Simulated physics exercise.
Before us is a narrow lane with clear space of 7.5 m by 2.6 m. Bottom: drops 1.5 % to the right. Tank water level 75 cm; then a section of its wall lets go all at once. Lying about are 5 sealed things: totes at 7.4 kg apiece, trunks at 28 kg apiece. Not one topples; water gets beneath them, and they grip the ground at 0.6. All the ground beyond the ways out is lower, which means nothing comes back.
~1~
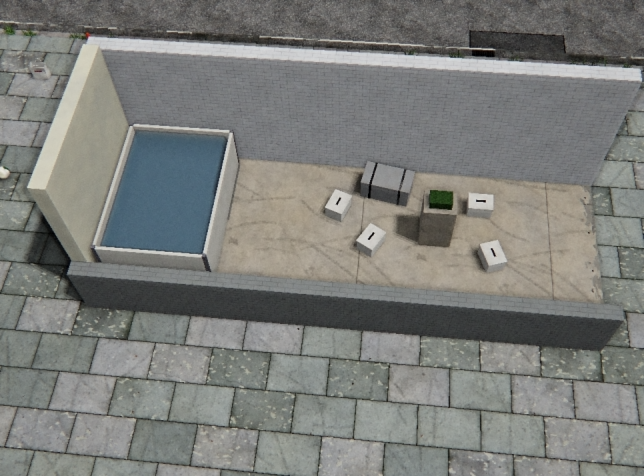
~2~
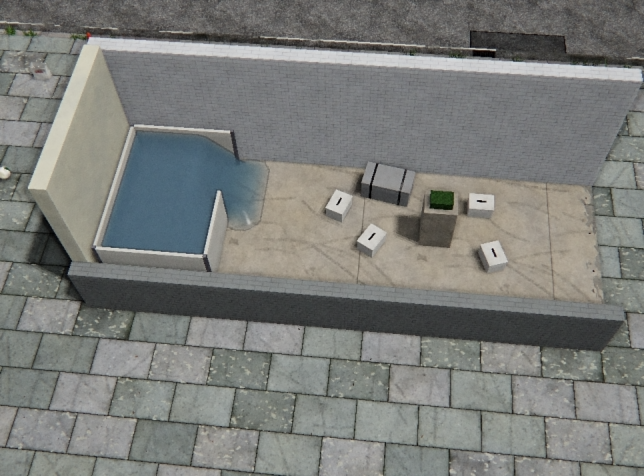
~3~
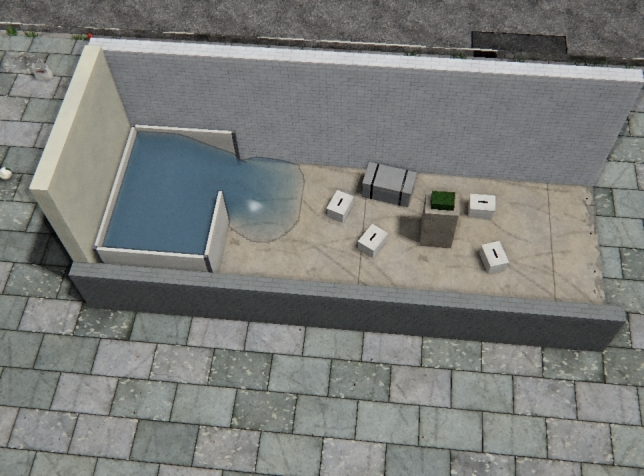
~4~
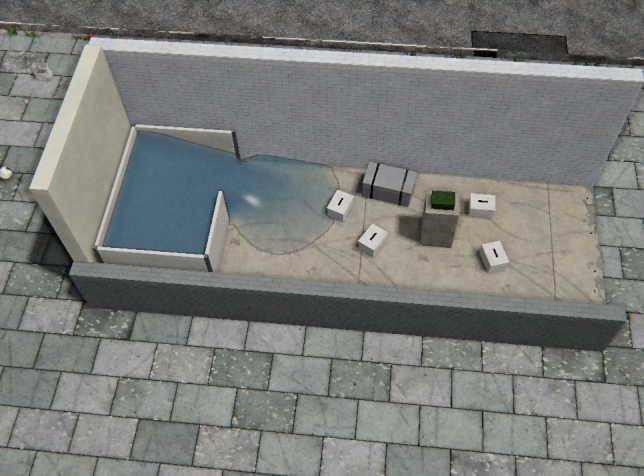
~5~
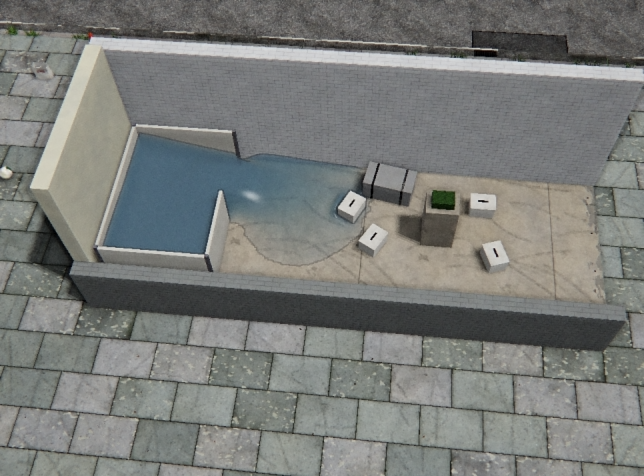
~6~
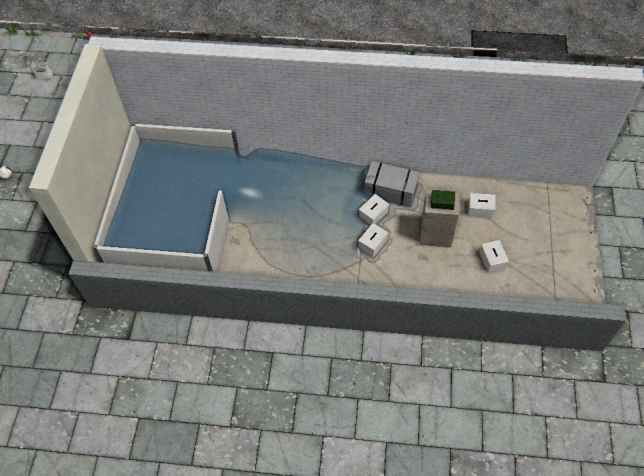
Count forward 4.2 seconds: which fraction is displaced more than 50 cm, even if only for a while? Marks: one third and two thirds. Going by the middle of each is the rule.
Most likely no less than two thirds of them.
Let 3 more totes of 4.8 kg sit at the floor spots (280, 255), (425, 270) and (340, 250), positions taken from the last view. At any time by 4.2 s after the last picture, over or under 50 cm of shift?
Taking them one at a time: Below the mark; above the mark; above the mark.
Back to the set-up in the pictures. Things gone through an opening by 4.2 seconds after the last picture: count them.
I get 5 in all.
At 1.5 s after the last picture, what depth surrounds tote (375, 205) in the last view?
16 cm.
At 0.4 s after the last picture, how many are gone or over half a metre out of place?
The answer is 3.
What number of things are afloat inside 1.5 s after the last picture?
Just then, the number is 1.
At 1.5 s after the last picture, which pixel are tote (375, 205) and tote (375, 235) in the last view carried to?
I'd say close to (477, 197) and close to (538, 293).
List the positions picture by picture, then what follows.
In the first frame, a tote at (338, 201), on the bottom; a trunk at (388, 177) rests on the ground; water covers 3.6 m2; 0 of 5 have shifted.
In the second frame, a tote at (339, 202) rests on the ground; a trunk at (388, 177), on the bottom; water covers 4.3 m2; 0 of 5 have shifted.
In the third frame, a tote at (340, 202) rests on the ground; a trunk at (389, 178), on the bottom; water covers 5.2 m2; 0 of 5 have shifted.
In the fourth frame, a tote at (340, 202) rests on the ground; a trunk at (390, 177), on the bottom; water covers 6.2 m2; 0 of 5 have shifted.
In the fifth frame, a tote at (352, 203), on the bottom, 18 cm from its start; a trunk at (390, 177), on the bottom; water covers 7.1 m2; 1 of 5 have shifted.
In the sixth frame, a tote at (374, 207), on the bottom, 55 cm from its start; a trunk at (392, 177) rests on the ground, 4 cm from its start; water covers 7.9 m2; 1 of 5 have shifted.
Then, 0.4 s after the last picture 3 of 5 are over 50 cm from their spots; 0 afloat.
Then, 1.5 s after the last picture 4 of 5 are over 50 cm from their spots; 1 afloat.
Then, 2.8 s after the last picture 5 of 5 are over 50 cm from their spots; 1 afloat.
Then, 4.2 s after the last picture 5 of 5 are over 50 cm from their spots, and 5 have been at some point; 0 afloat.
